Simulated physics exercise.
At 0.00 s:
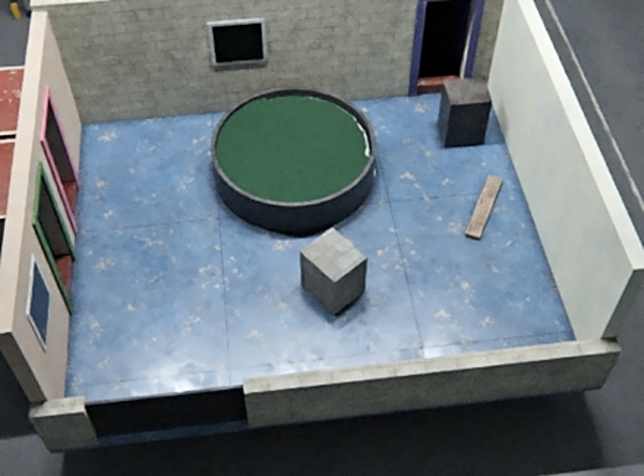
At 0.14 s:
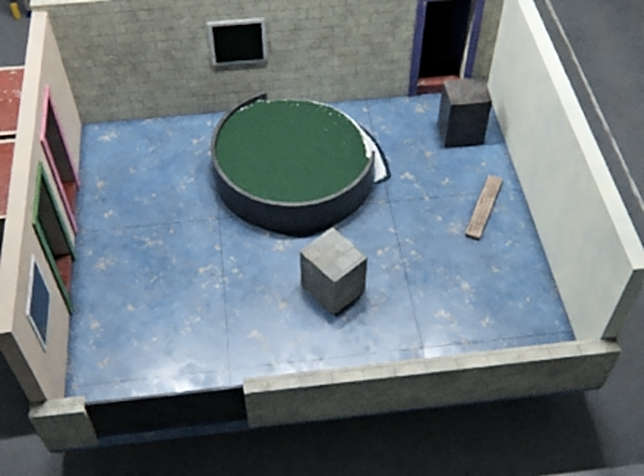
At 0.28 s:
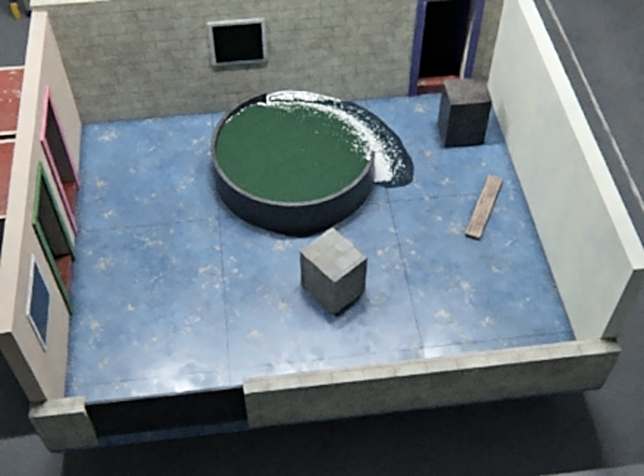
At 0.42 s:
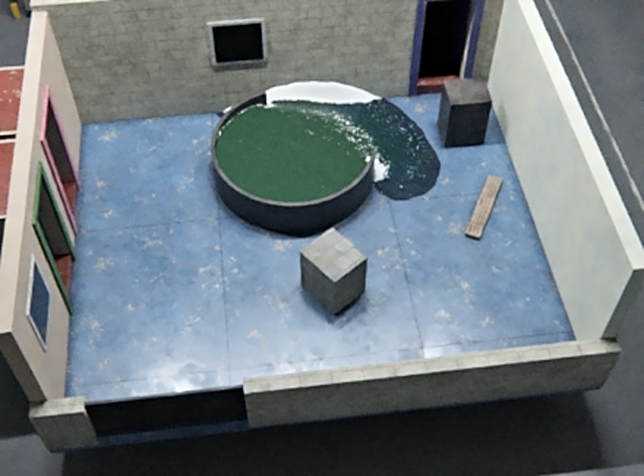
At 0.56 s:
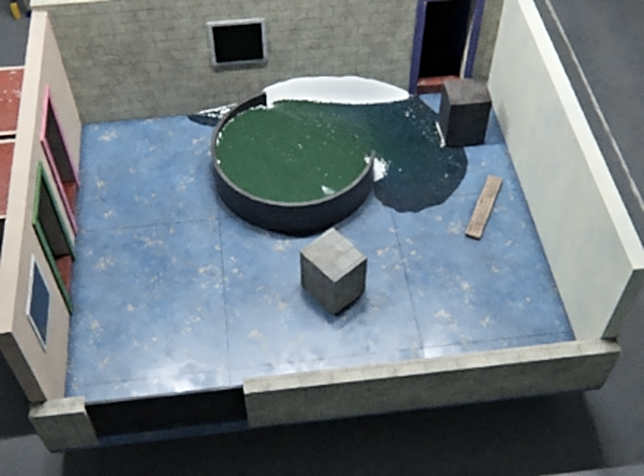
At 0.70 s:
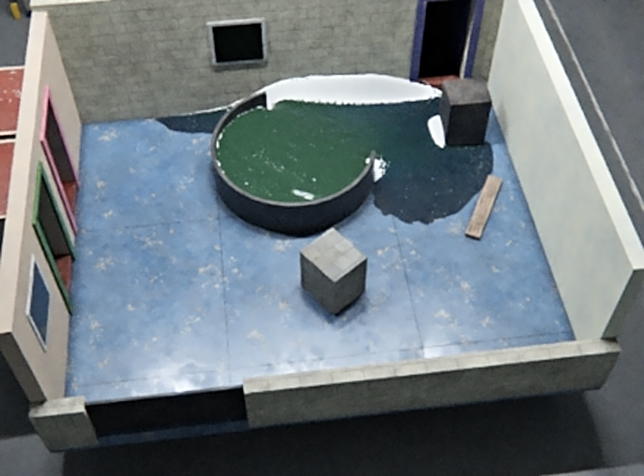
Dark green water pouring through a gap in a round pool's far side, spreading across blue floor around a dark block.
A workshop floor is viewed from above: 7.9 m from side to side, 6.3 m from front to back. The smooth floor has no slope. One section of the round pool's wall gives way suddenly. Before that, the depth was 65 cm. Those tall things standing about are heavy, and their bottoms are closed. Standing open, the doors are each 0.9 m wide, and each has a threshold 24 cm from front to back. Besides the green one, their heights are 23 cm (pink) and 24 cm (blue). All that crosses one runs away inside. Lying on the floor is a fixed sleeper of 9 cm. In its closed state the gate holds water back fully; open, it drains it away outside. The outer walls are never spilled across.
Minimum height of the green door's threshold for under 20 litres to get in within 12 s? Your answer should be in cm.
7 cm.
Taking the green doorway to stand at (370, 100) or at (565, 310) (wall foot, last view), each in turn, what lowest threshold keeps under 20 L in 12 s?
About 29 and 10.5 cm.
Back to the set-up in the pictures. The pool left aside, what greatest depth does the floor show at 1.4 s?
About 61 cm.
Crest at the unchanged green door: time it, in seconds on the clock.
Peak: Close to 8.0 s.
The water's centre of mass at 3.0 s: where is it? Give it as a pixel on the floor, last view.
It lies near (365, 161) in the last picture.
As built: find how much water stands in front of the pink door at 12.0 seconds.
6.5 cm.
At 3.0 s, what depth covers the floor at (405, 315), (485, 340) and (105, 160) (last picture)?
Around 0 cm, 0 cm and 4 cm.
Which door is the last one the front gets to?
Last comes the green one.
After 1.4 s water covers 25 % of the floor, deepest (61 cm) near (482, 95); it has not reached the green door.
After 3.0 s water covers 45 % of the floor, deepest (46 cm) near (482, 95); it has not reached the green door.
After 12.0 s water covers 100 % of the floor, deepest (14 cm) near (81, 151); 7 cm at the green door, 0 litres in over its 20 cm threshold.
At the green door as built, the water arrived by 3.1 s and peaked near 13 cm at 8.2 s.
Run again over the same 12 s with other heights there, 27 litres in over 6.5 cm, 11 litres over 8.5 cm. The limit of 20 litres is kept from about 7 cm up.
